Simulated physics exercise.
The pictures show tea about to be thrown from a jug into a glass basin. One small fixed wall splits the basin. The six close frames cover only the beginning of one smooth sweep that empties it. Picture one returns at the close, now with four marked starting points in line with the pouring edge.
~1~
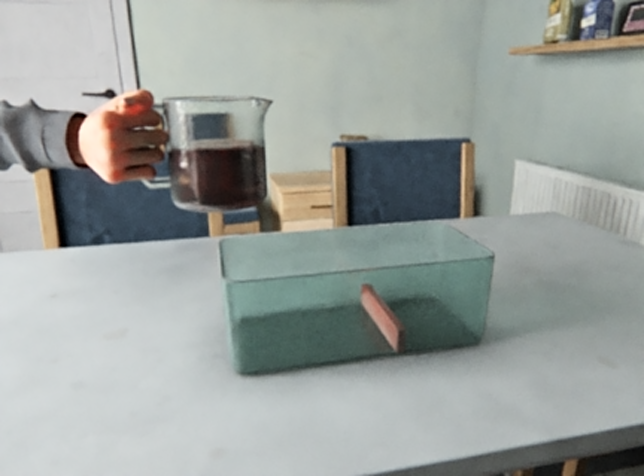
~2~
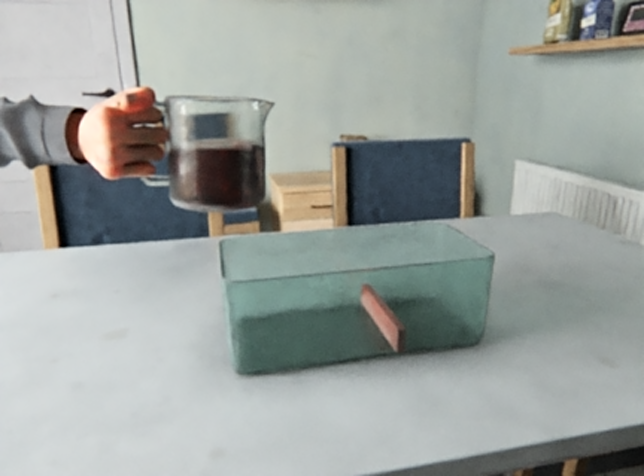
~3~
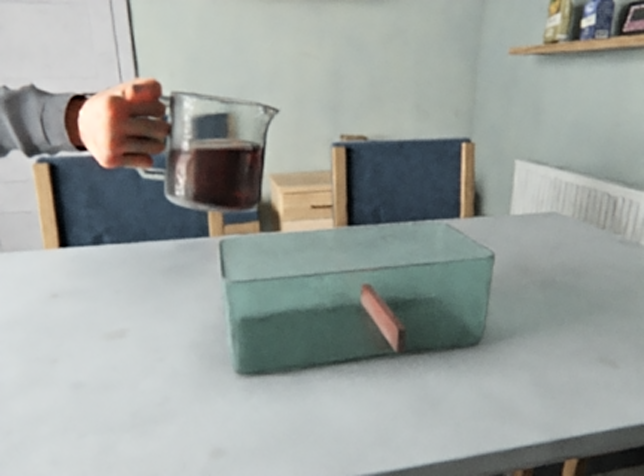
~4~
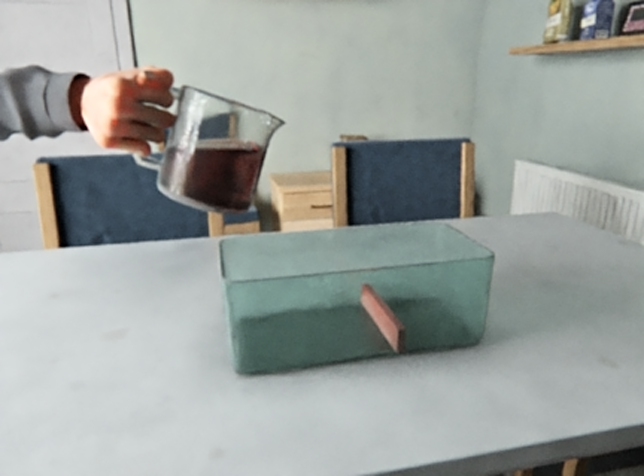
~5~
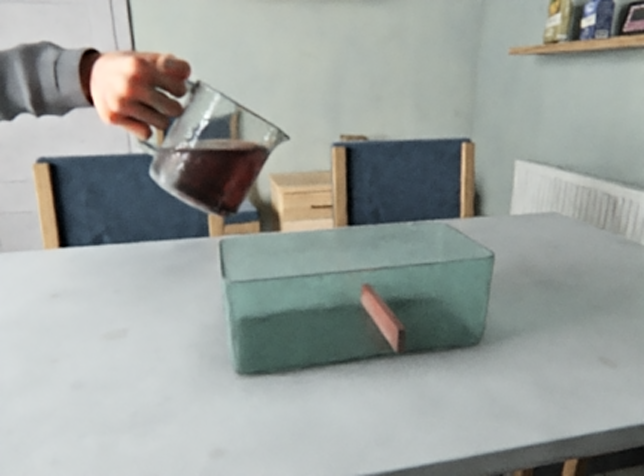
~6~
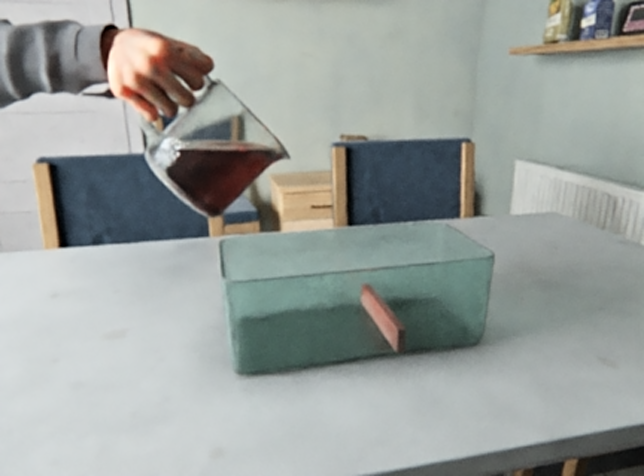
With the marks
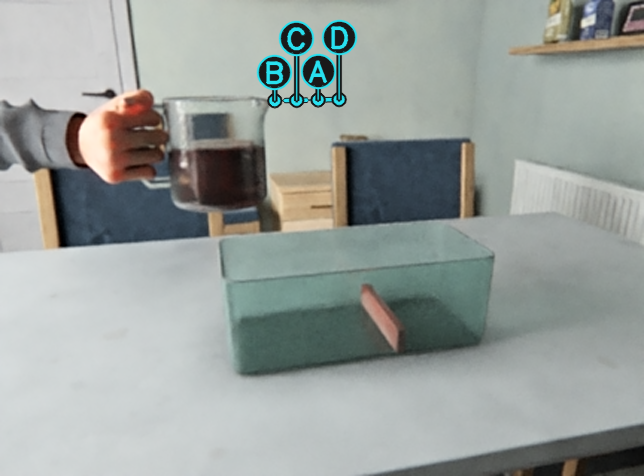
A glass jug of dark tea, gripped by a hand at the left, starts upright above and to the left of a greenish glass basin on a grey table. The hand slowly tilts it to the right, then more steeply, the tea sliding toward the lip while the basin stays still.
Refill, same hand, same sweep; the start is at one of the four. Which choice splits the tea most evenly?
D.
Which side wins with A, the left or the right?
More ends on the left.
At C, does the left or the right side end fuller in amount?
The left side.
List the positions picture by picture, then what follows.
The first picture shows upright, lip at (271, 100); basin from (231, 372) to (480, 339); top of the wall at (381, 303); nothing has left yet.
The second picture shows tipped about 2°, lip at (273, 103); nothing has left yet.
The third picture shows tipped about 9°, lip at (278, 110); nothing has left yet.
The fourth picture shows tipped about 19°, lip at (284, 121); nothing has left yet.
The fifth picture shows tipped about 32°, lip at (289, 138); nothing has left yet.
The sixth picture shows tipped about 47°, lip at (289, 157); nothing has left yet.
On the marked copy, A at (318, 99); B at (274, 100); C at (296, 100); D at (339, 99).
With A, about 86 % ends left of the wall and 11 % right of it.
With B, about 89 % ends left of the wall and 10 % right of it.
With C, about 88 % ends left of the wall and 9 % right of it; 3 % is lost outside.
With D, about 52 % ends left of the wall and 47 % right of it.
